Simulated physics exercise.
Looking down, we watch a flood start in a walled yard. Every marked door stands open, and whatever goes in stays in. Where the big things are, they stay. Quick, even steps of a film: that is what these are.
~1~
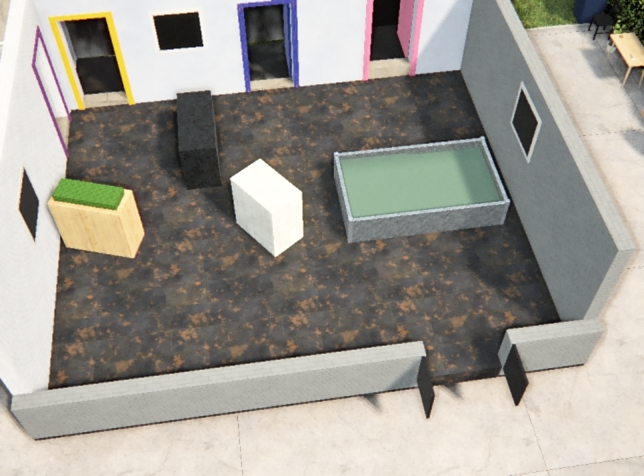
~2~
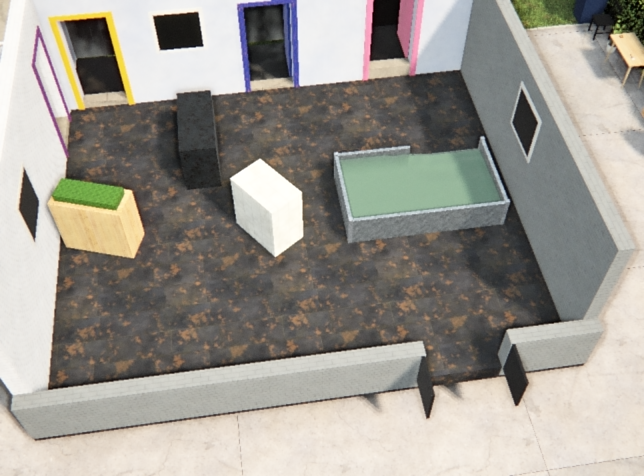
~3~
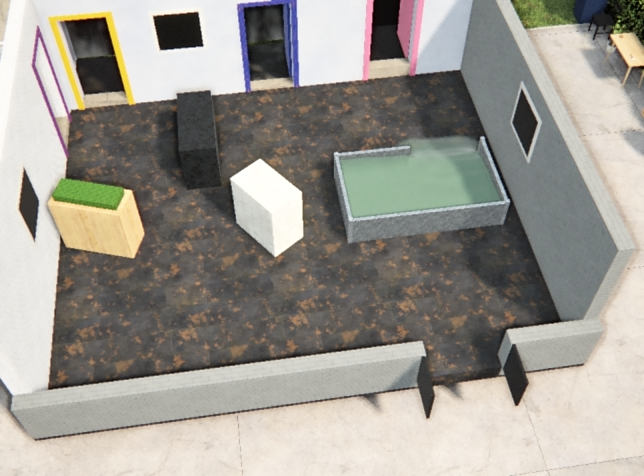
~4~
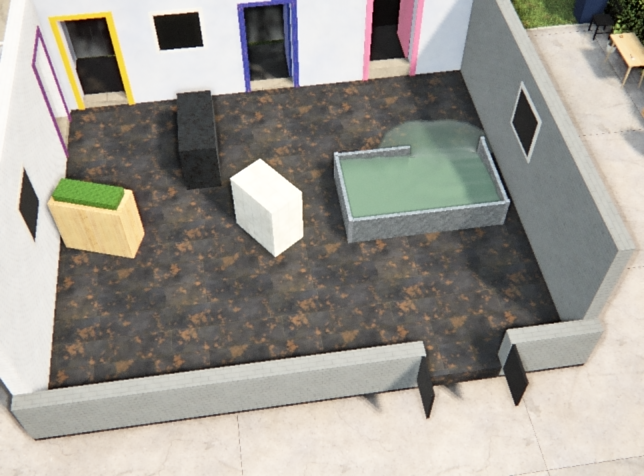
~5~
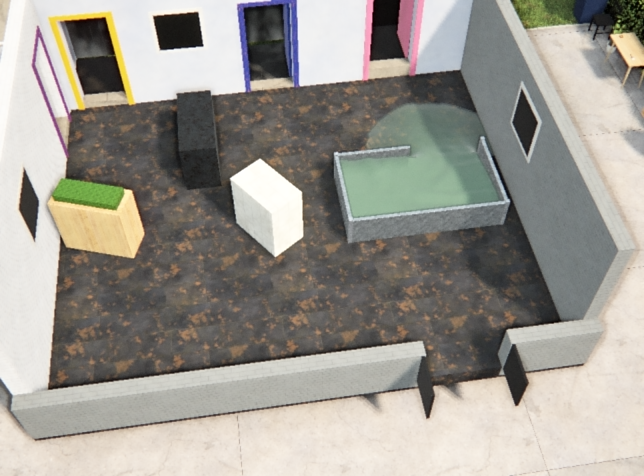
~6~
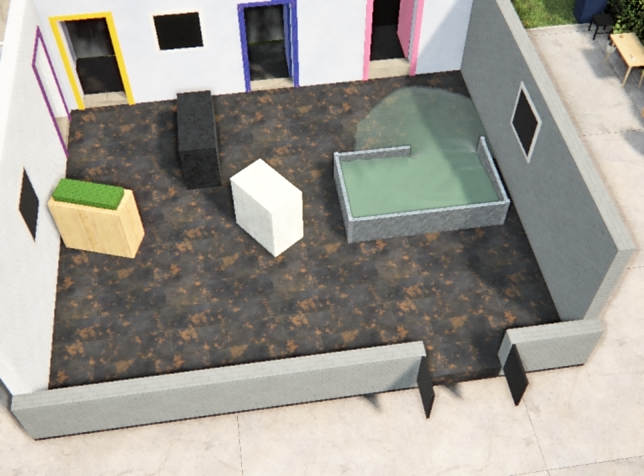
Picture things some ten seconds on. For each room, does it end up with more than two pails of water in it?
In the end the pink door is going to allow two buckets or less; the yellow door is going to allow two buckets or less; the blue door is going to allow two buckets or less; the purple door is going to allow two buckets or less.
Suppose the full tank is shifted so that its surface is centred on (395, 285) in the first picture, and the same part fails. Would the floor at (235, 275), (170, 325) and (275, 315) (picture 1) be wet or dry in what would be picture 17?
Going through them in turn: Still bare, still bare and still bare.
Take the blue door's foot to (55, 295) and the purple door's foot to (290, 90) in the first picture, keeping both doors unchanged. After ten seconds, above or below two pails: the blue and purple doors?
The blue one remains below the limit, while the purple one remains below the limit.
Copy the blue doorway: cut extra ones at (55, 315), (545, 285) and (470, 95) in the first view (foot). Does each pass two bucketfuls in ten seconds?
Door by door: Ends up below, ends up below, ends up above.
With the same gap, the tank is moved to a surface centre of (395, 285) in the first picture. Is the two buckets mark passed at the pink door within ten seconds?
Well, in that setup the pink door remains below.
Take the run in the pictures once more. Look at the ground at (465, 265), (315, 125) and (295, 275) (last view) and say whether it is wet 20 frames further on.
First spared, then swamped, then spared.
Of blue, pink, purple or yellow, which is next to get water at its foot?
The one in pink is the one.
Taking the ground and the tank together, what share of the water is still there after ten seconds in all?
Roughly 100 percent.
A moment on, water covers 15 % of the floor; the pink door wet at the sill, nothing in, the yellow door not reached, the blue door not reached, the purple door not reached.
Next, water covers 15 % of the floor; the pink door wet at the sill, nothing in, the yellow door not reached, the blue door wet at the sill, nothing in, the purple door not reached.
Then, water covers 25 % of the floor; the pink door wet at the sill, nothing in, the yellow door not reached, the blue door wet at the sill, nothing in, the purple door not reached.
Later, water covers 45 % of the floor; the pink door wet at the sill, nothing in, the yellow door wet at the sill, nothing in, the blue door under two buckets in, the purple door wet at the sill, nothing in.
In the end, water covers 70 % of the floor; the pink door wet at the sill, nothing in, the yellow door under two buckets in, the blue door under two buckets in, the purple door wet at the sill, nothing in.
